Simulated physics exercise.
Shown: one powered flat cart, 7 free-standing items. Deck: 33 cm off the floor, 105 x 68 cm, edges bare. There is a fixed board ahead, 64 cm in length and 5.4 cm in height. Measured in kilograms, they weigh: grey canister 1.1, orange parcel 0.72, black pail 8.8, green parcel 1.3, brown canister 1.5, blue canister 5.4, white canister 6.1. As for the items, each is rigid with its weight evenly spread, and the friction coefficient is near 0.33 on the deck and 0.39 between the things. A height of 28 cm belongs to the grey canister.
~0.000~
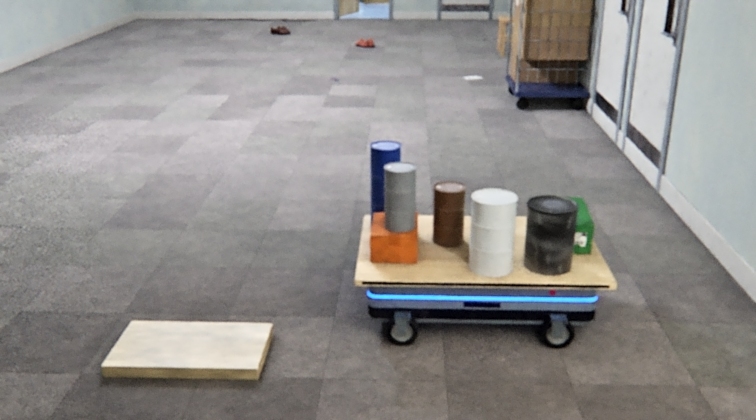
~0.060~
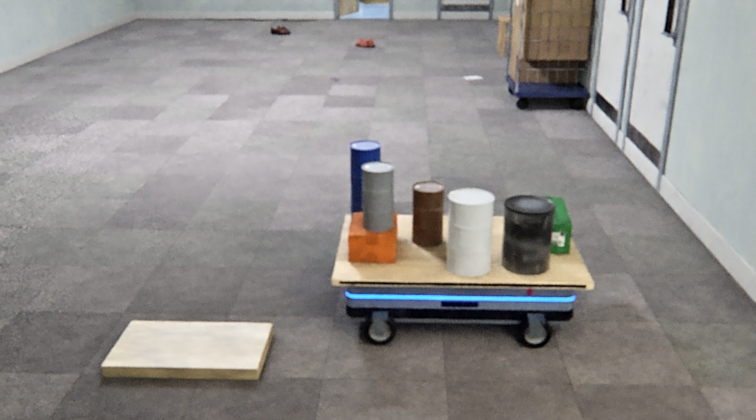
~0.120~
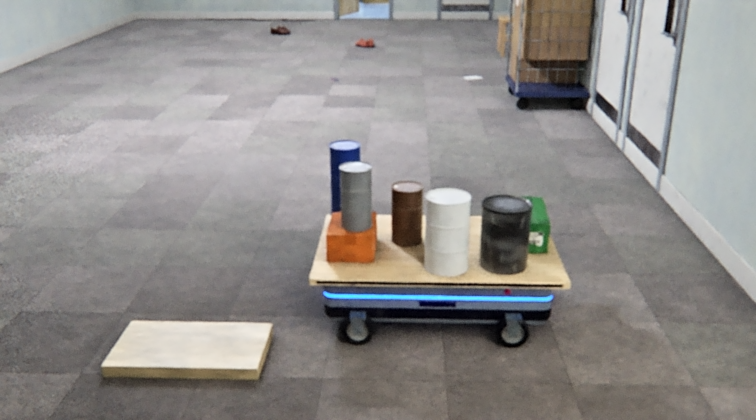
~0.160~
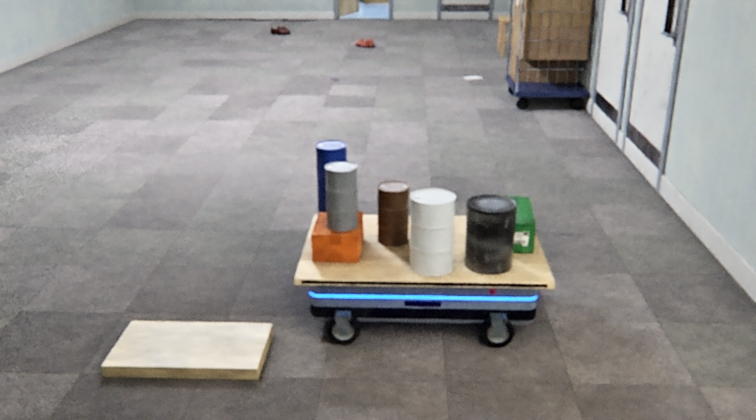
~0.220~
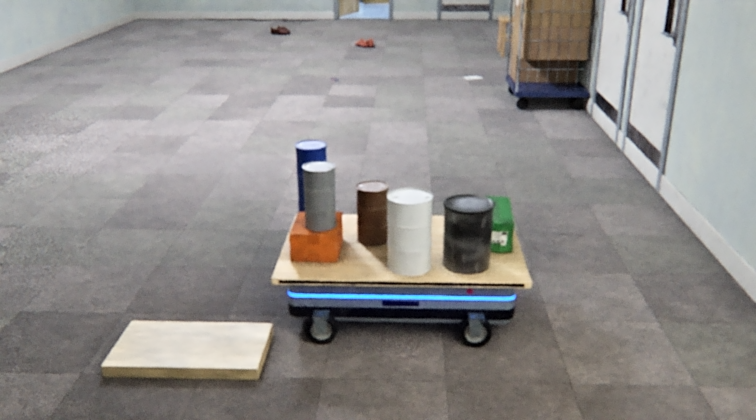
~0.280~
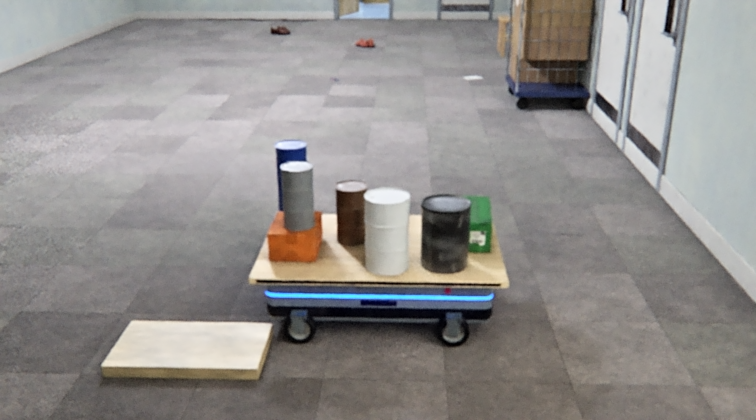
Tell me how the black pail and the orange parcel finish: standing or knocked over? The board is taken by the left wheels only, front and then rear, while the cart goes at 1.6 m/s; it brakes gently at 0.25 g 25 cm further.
Black pail - standing; orange parcel - standing.
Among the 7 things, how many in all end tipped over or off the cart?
The count comes out at 3.
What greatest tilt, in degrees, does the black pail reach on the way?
At most 12 degrees.
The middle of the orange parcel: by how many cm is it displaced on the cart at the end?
I'd put it at about 2 centimetres.
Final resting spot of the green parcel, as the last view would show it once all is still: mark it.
It ends up at about (16, 217).
After 0.68 s, cart 109 cm along; black pail slid 3 cm near (305, 226); orange parcel slid 3 cm near (162, 225); grey canister leaning 36°.
After 1.18 s, cart 189 cm along; blue canister now off the cart; black pail slid 3 cm near (116, 219); orange parcel slid 2 cm.
After 1.48 s, cart 234 cm along; black pail slid 3 cm near (17, 226); orange parcel slid 2 cm; grey canister upside down.
After 2.08 s, cart 266 cm along, stopped; grey canister now off the cart; black pail slid 3 cm; brown canister on its side.
By the end (2.8 s), off the cart and tipped over, grey canister, brown canister and blue canister; the other 4 in place, give or take 10 cm.
